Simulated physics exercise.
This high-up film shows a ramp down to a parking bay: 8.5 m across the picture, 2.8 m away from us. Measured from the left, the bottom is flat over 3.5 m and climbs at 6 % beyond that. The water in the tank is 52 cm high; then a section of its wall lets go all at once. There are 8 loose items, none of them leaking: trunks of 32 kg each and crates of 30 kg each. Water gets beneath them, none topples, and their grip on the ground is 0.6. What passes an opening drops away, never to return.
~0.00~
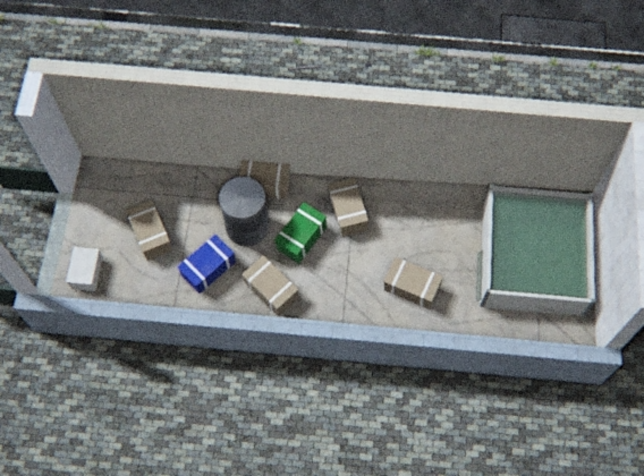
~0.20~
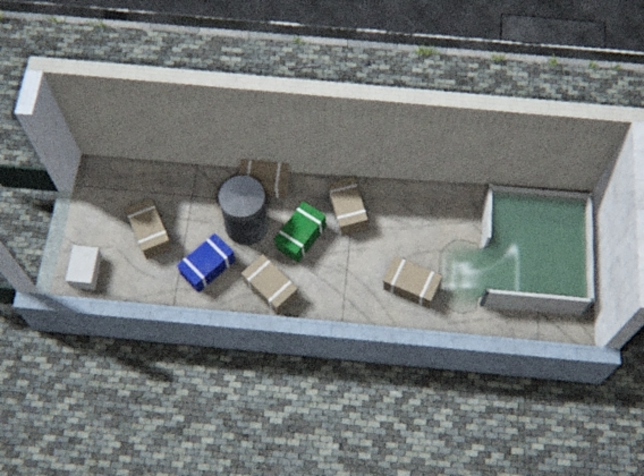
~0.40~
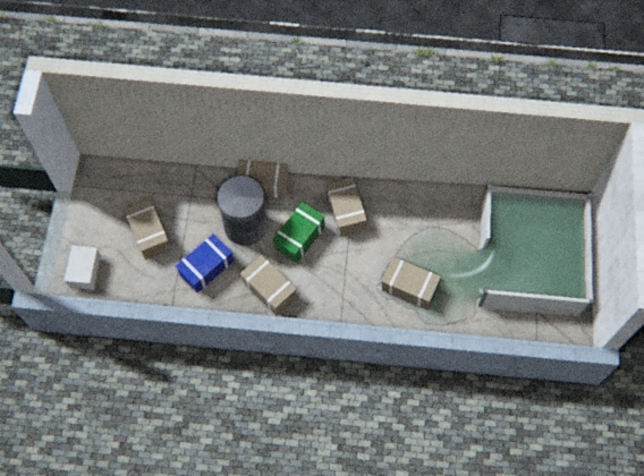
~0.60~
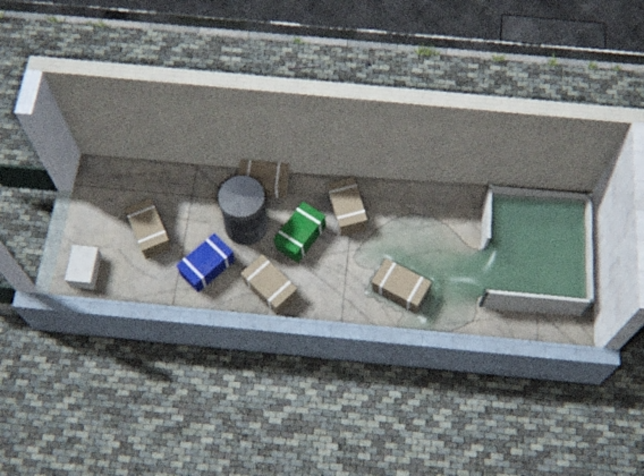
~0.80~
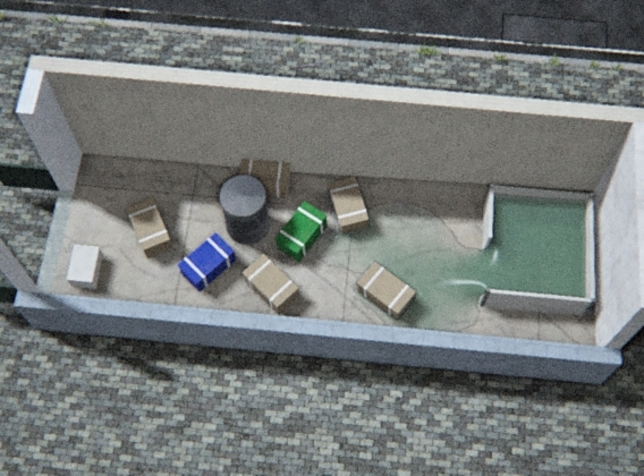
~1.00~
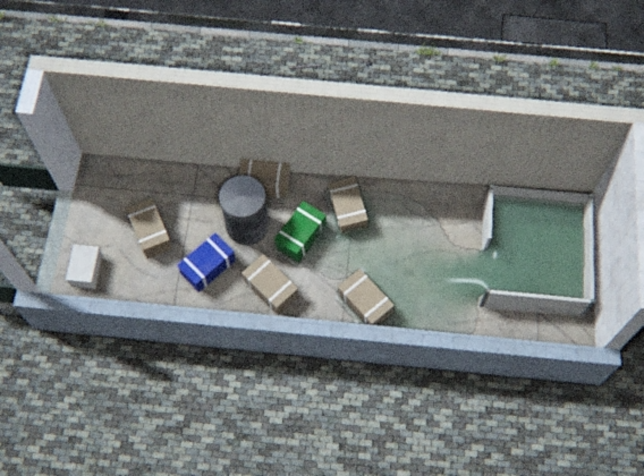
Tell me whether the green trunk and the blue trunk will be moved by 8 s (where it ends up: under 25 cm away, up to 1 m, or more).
The green trunk ends a short distance off. The blue trunk ends over a metre off.
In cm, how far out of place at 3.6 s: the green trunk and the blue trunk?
I'd guess about 50 cm and 120 cm by that point.
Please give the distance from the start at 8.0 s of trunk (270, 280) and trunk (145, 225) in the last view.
In order, washed out for the first and 120 cm for the second.
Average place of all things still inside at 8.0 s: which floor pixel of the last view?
I'd put it around (193, 209).
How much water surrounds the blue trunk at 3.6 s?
Close to 10 centimetres.
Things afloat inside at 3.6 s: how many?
The number is 4.
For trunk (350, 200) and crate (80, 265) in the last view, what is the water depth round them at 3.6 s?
I'd put it at 12 cm and 7 cm respectively.
After 1.6 s the green trunk is near (282, 218), 0.4 m from its start, aground; the blue trunk is near (206, 258), 0.0 m from its start, aground; 0 of 8 are out; 0 afloat.
After 3.6 s the green trunk is near (282, 207), 0.5 m from its start, afloat; the blue trunk is near (140, 236), 1.1 m from its start, aground; 0 of 8 are out; 4 afloat.
After 5.6 s the green trunk is near (282, 208), 0.5 m from its start, afloat; the blue trunk is near (94, 210), 2.0 m from its start, afloat; 2 of 8 are out; 5 afloat.
After 8.0 s the green trunk is near (282, 210), 0.5 m from its start, aground; the blue trunk is near (58, 221), 2.4 m from its start, afloat; 3 of 8 are out; 2 afloat.
